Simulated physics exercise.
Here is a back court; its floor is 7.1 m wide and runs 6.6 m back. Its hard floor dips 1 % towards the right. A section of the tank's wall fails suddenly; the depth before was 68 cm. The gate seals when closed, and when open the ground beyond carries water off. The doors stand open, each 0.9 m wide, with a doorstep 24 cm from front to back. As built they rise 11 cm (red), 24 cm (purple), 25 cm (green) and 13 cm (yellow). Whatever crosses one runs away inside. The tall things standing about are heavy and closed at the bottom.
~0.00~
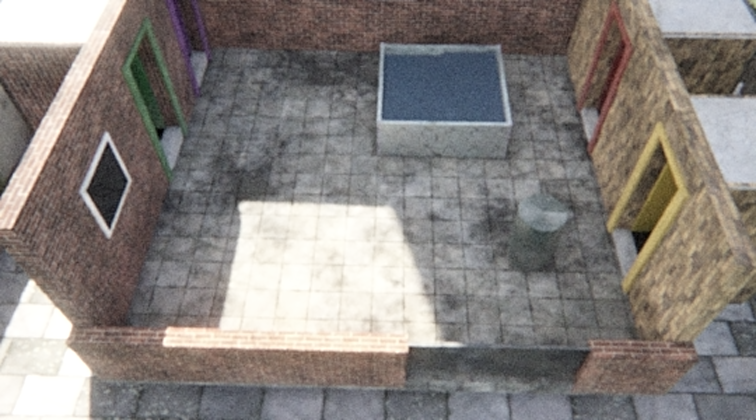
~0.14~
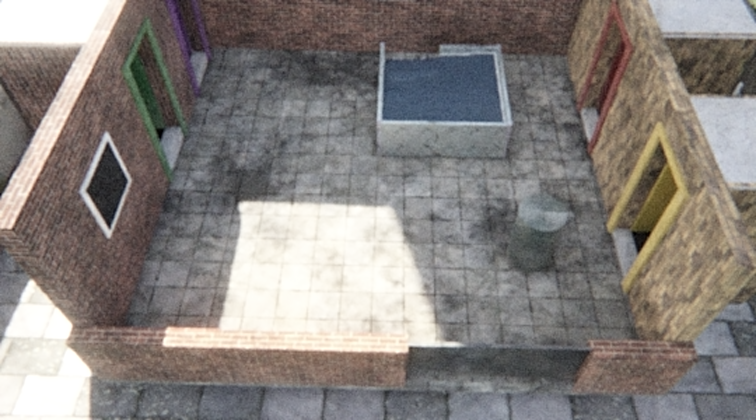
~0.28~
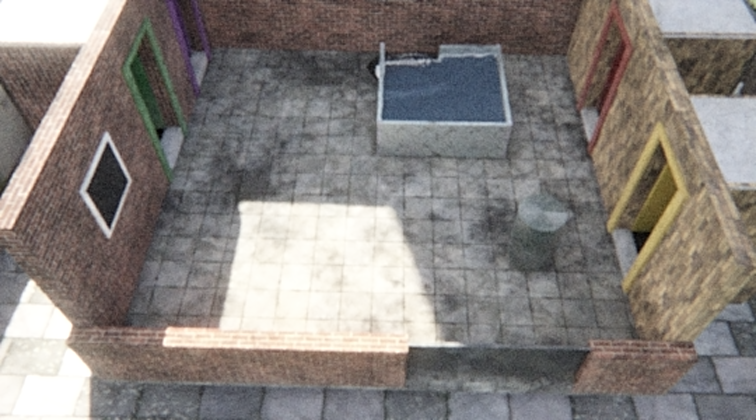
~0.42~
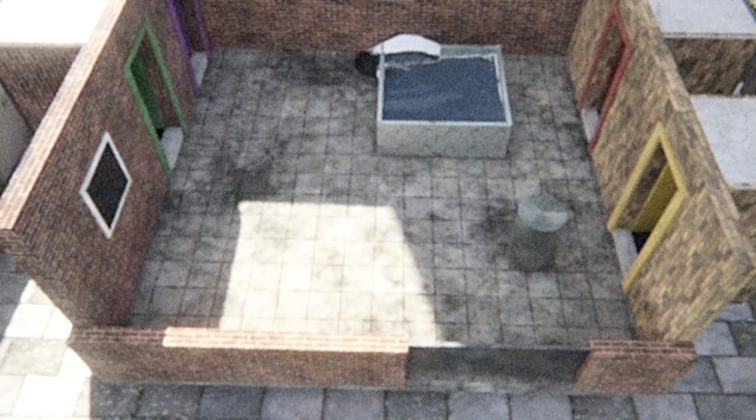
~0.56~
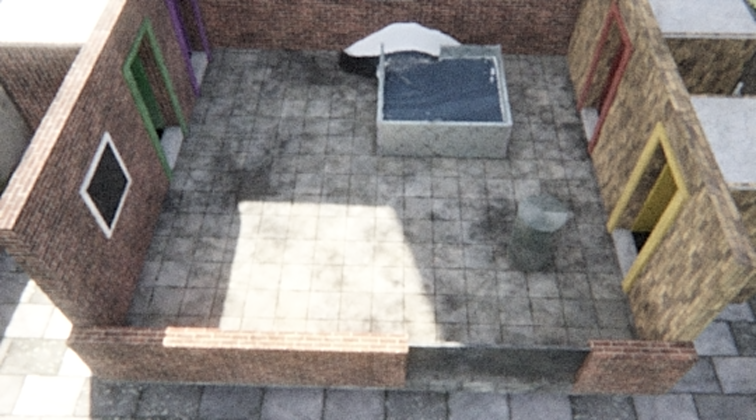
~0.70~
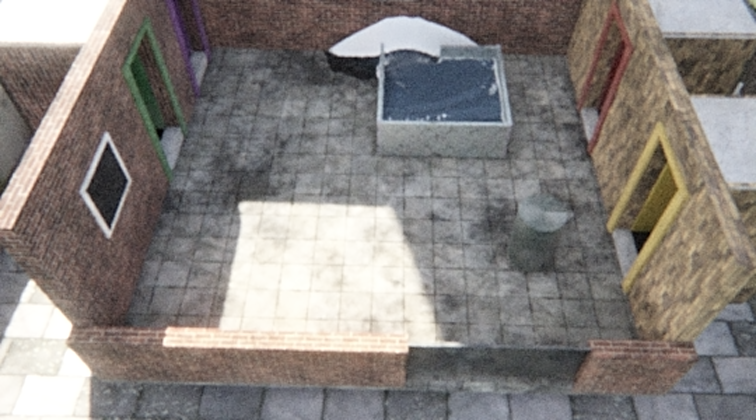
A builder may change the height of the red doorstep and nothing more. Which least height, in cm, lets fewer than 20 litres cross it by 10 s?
At least 6.5 cm or so.
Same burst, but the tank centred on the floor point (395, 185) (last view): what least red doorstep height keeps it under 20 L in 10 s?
About 7.0 cm.
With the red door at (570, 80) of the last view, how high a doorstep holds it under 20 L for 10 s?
Roughly 27 cm.
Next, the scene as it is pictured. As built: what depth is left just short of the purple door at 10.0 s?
Some 5.5 cm.
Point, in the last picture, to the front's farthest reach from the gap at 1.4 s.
Near (239, 52).
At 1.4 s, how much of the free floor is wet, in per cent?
Near 15 per cent is wet.
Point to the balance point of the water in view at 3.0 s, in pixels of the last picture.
At about (405, 99).
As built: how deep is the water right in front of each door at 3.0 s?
In cm: Red 11, purple 23, green 11, yellow 0.
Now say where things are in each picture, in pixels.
The tank at (442, 86) is whole and still, 68 cm deep; the red door at (601, 86) is dry, in the first picture.
Water pours out on the far side and has run 0.3 m, to a hidden place; about 6 cm deep outside, 68 cm at the back, in the second picture.
The front is at a hidden place, 0.8 m from the gap on the far side; 0.9 m2 of floor is wet, 68 cm left at the back, in the third picture.
The front is at (365, 53), 0.9 m from the gap on the far side; 1.3 m2 of floor is wet, 68 cm left at the back, in the fourth picture.
The front is at (344, 52), 1.1 m from the gap on the far side; 1.6 m2 of floor is wet, 65 cm left at the back, in the fifth picture.
Water pours out on the far side and has run 1.4 m, to a hidden place; about 16 cm deep outside, 57 cm at the back; the red door at (601, 86), 3.4 m from the gap, is still 2.3 m from the nearest water, in the sixth picture.
After 1.4 s water covers 15 % of the floor, deepest (55 cm) near (401, 55); it has not reached the red door.
After 3.0 s water covers 35 % of the floor, deepest (32 cm) near (568, 77); 11 cm at the red door, 0 litres in over its 11 cm doorstep.
After 10.0 s water covers 95 % of the floor, deepest (13 cm) near (508, 273); 6 cm at the red door, 1 litre in over its 11 cm doorstep.
At the red door as built, the water arrived by 1.9 s and peaked near 11 cm at 3.0 s.
Run again over the same 10 s with other heights there, 33 litres in over 5.5 cm, 13 litres over 7.5 cm. The limit of 20 litres is kept from about 6.5 cm up.
